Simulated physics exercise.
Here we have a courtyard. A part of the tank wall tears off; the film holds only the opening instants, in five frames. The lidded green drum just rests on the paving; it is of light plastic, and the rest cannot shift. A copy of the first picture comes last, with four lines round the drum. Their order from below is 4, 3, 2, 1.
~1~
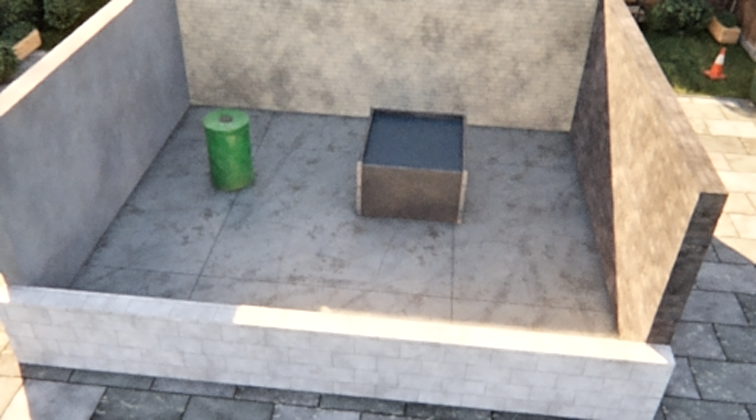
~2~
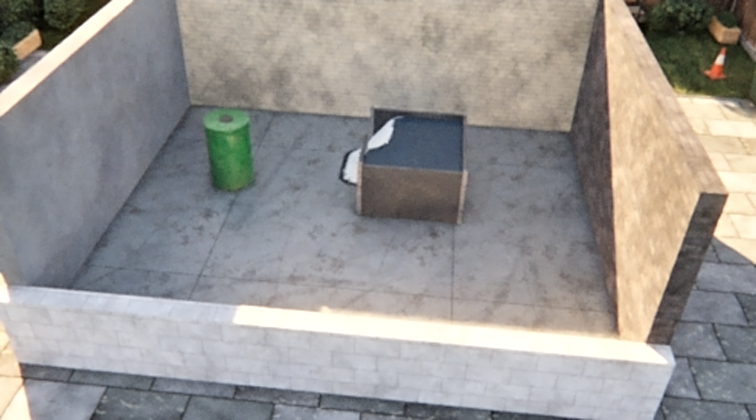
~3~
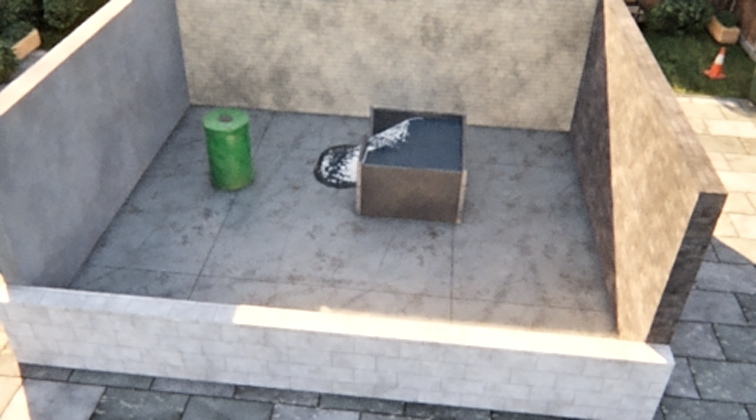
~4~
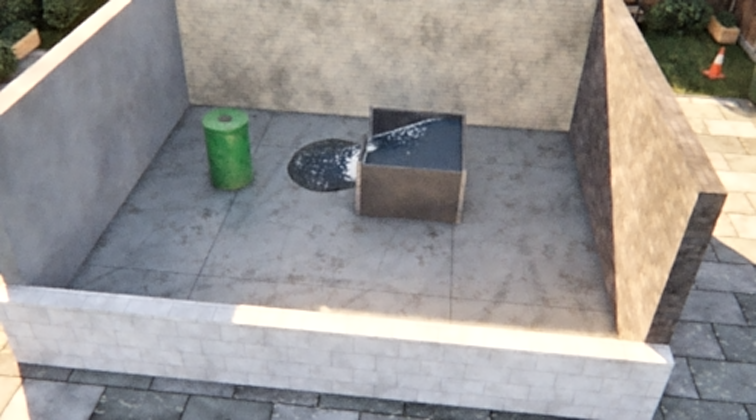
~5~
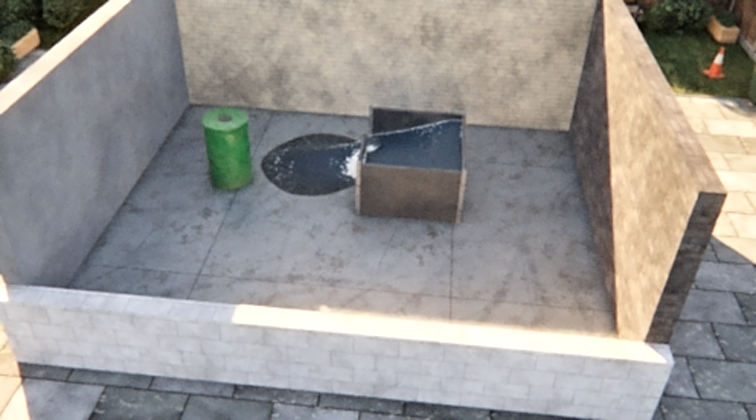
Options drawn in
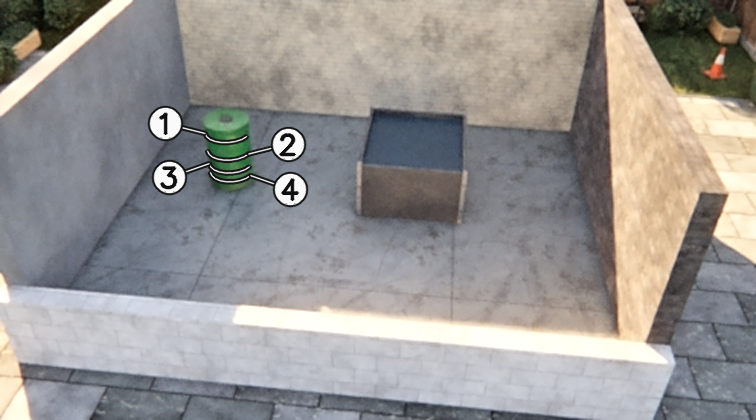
Dark water fills a box-shaped tank in a walled courtyard, then begins pouring out through its left side, foaming white as it meets the paved ground. The puddle spreads leftward toward a green drum, which stays still, while the water level inside the tank drops slightly.
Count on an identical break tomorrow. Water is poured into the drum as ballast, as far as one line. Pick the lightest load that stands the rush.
It is 3.
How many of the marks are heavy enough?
Three.
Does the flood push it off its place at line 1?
No, not at all.
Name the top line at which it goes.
Here it is line 4.
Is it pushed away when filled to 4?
Yes, it does.
On the marked copy, 1 at (221, 142); 2 at (223, 160); 3 at (225, 173); 4 at (226, 181); from the bottom up 4, 3, 2, 1.
With 1, it does not move.
With 2, it does not move.
With 3, it does not move.
With 4, it is pushed about its own width away.
